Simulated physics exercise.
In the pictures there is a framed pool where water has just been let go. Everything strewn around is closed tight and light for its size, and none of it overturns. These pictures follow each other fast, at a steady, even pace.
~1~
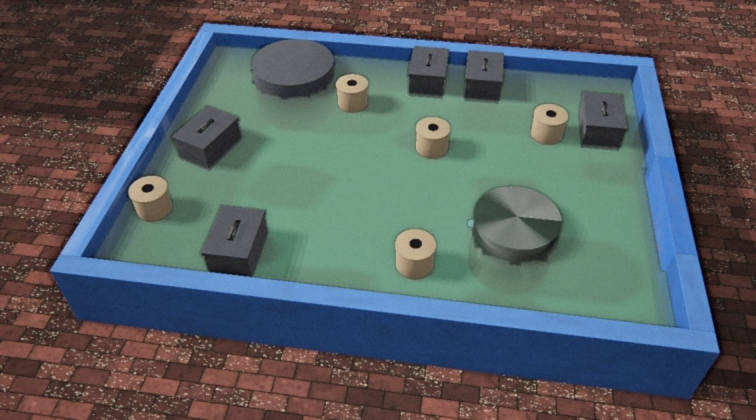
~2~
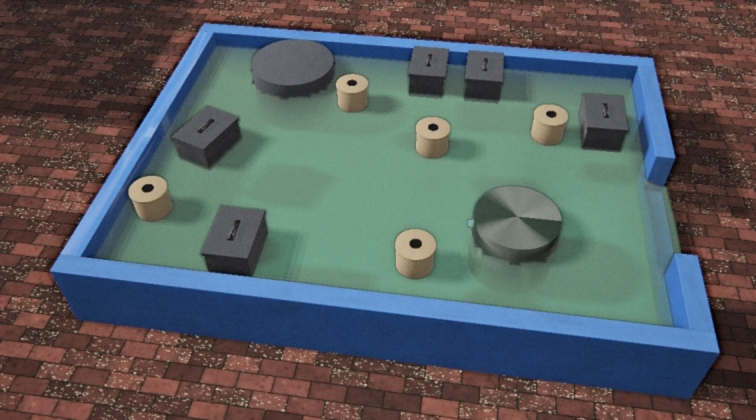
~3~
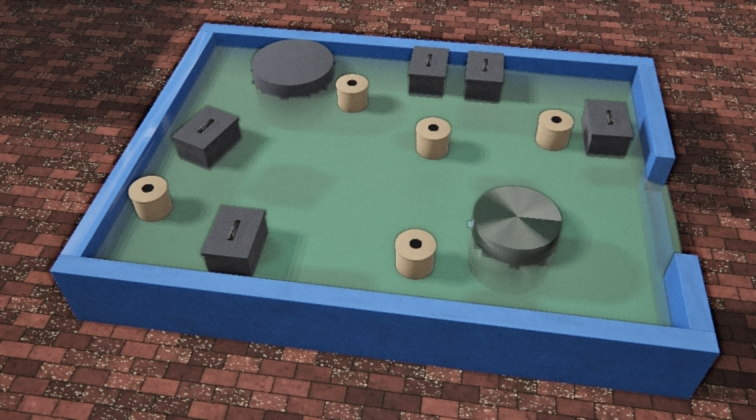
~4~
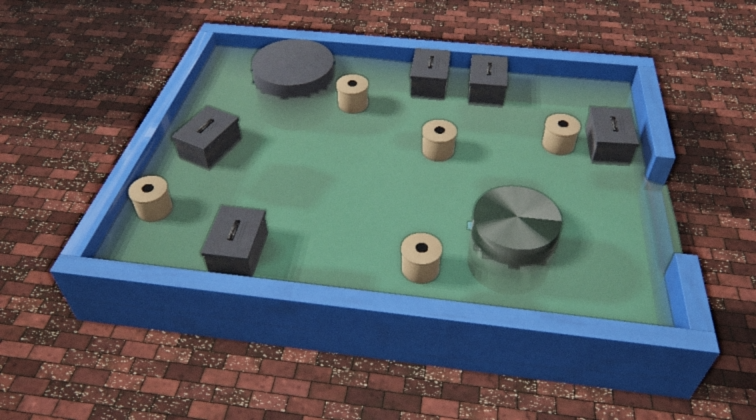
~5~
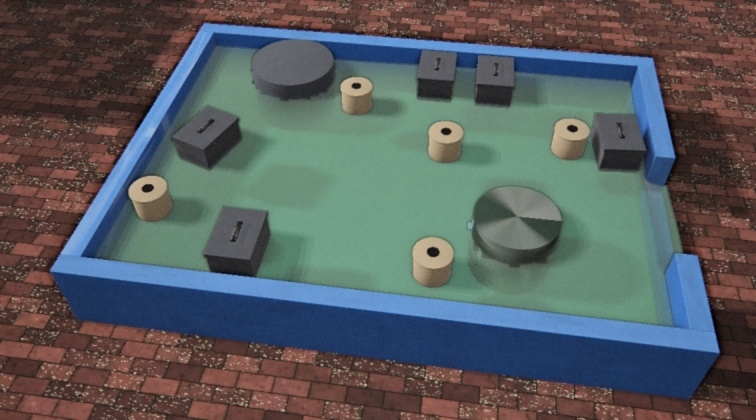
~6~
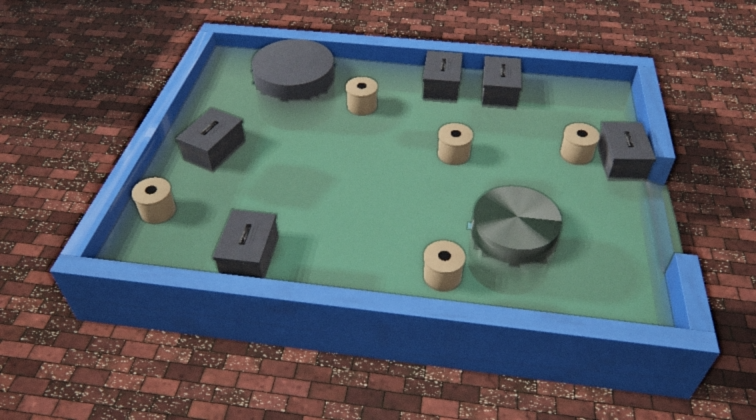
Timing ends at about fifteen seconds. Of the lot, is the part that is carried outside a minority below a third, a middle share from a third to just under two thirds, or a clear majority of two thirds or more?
It is a minority below a third.
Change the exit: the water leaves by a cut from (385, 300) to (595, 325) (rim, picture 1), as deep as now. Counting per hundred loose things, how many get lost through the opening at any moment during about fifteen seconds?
10 %.
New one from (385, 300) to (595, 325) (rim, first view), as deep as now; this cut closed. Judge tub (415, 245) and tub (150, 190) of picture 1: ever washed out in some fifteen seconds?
Swept away and held back.
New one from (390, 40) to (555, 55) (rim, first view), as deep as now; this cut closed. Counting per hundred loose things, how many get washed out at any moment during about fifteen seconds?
About 60 %.
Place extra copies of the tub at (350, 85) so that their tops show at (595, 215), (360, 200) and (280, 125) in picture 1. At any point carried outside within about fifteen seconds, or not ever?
Copy one leaves the room, copy two never leaves, copy three never leaves.
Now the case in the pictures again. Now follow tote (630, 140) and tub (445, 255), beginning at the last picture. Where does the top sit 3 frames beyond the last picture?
My guess: Roughly (676, 176), then roughly (480, 266).
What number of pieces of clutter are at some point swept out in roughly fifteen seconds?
My tally gives 1.
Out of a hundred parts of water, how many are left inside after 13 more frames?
Close to 78 per cent, I think.
A moment on, 0 of 10 are out; 10 afloat.
Next, 1 of 10 are out; 9 afloat.
Later, 1 of 10 are out; 9 afloat.
In the end, 1 of 10 are out; 9 afloat.
